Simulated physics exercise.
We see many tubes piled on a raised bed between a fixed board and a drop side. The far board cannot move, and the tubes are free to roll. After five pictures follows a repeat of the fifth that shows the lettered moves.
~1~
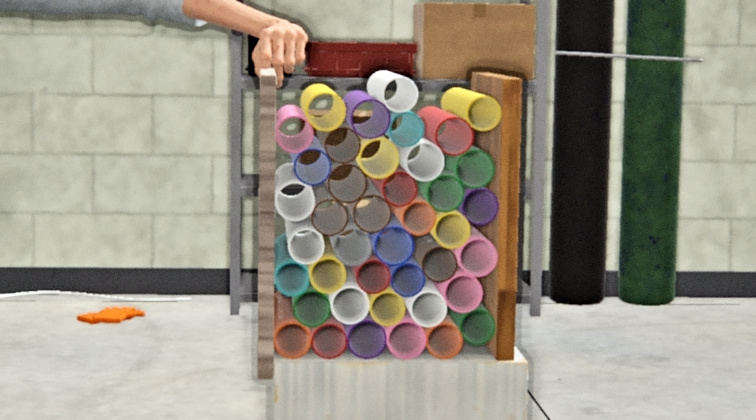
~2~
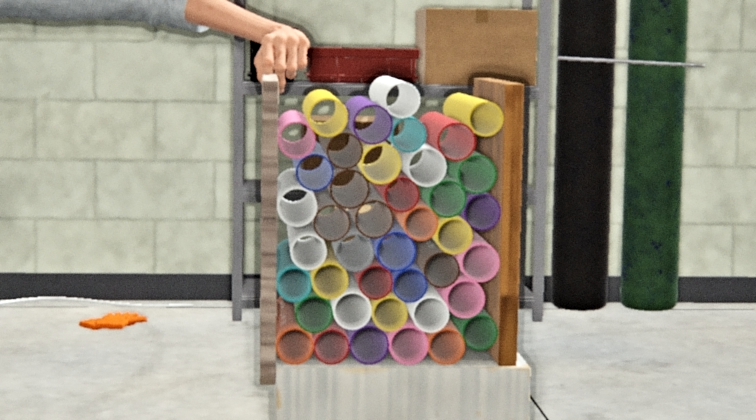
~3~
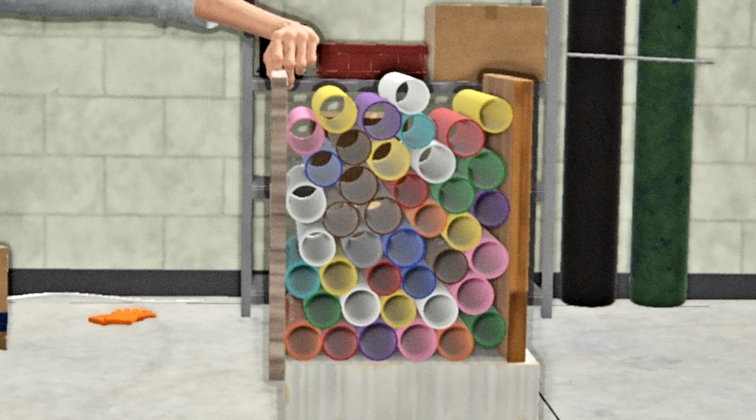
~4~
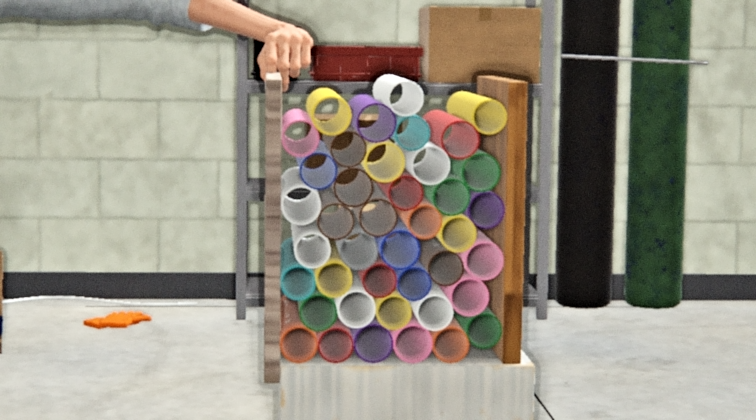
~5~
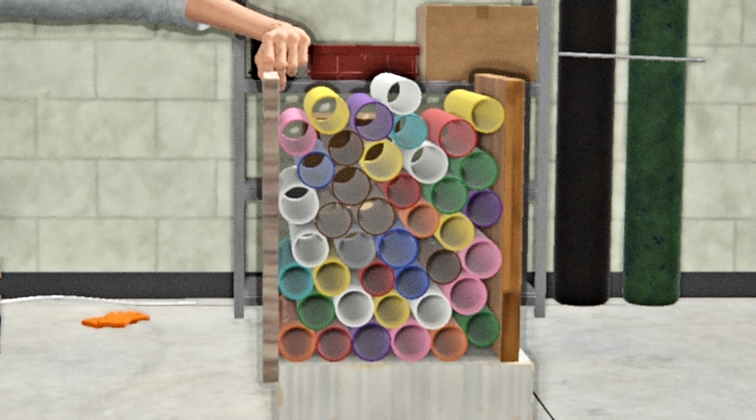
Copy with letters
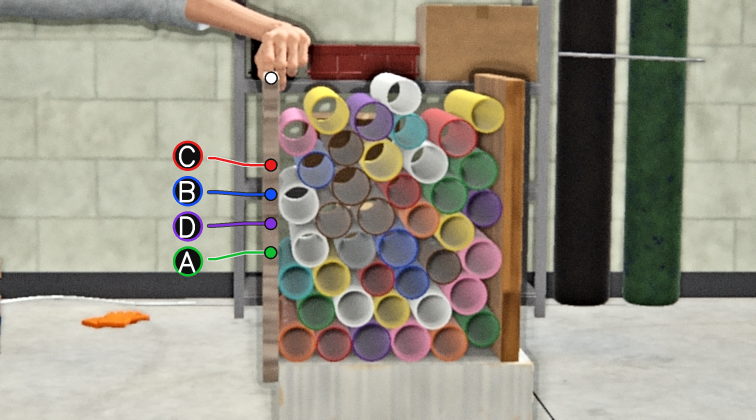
In this clip, a hand rests on top of the left side board beside a stack of colourful tubes on a pale block, and the tubes stay in place while the whole view shifts slightly from side to side.
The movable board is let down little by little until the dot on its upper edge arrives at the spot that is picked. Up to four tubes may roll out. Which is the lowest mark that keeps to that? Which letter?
The answer is mark D.
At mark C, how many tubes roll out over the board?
At C the number is none.
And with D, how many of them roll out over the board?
The count is two.
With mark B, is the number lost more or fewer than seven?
At B, fewer than seven.
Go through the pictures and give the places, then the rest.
The first picture shows a pink tube (295, 134); a white tube (400, 95); side board (266, 211).
The second picture shows side board (268, 217); an orange tube (295, 346).
The third picture shows a green tube (489, 329); a white tube (361, 307).
The fourth picture shows a turquoise tube (298, 283); a yellow tube (458, 234).
The fifth picture shows a green tube (449, 196); a white tube (428, 164); a pink tube (298, 137).
On the marked copy, A at (271, 253); B at (271, 194); C at (271, 165); D at (271, 223); the white dot at (271, 78).
Taking D. A third of the way, top of the board (279, 142).
Two thirds of the way, top of the board (279, 214).
When it is over, top of the board (279, 222), two out over the board.
As for the rest, A more than four out over the board; B two out over the board; C none out over the board.
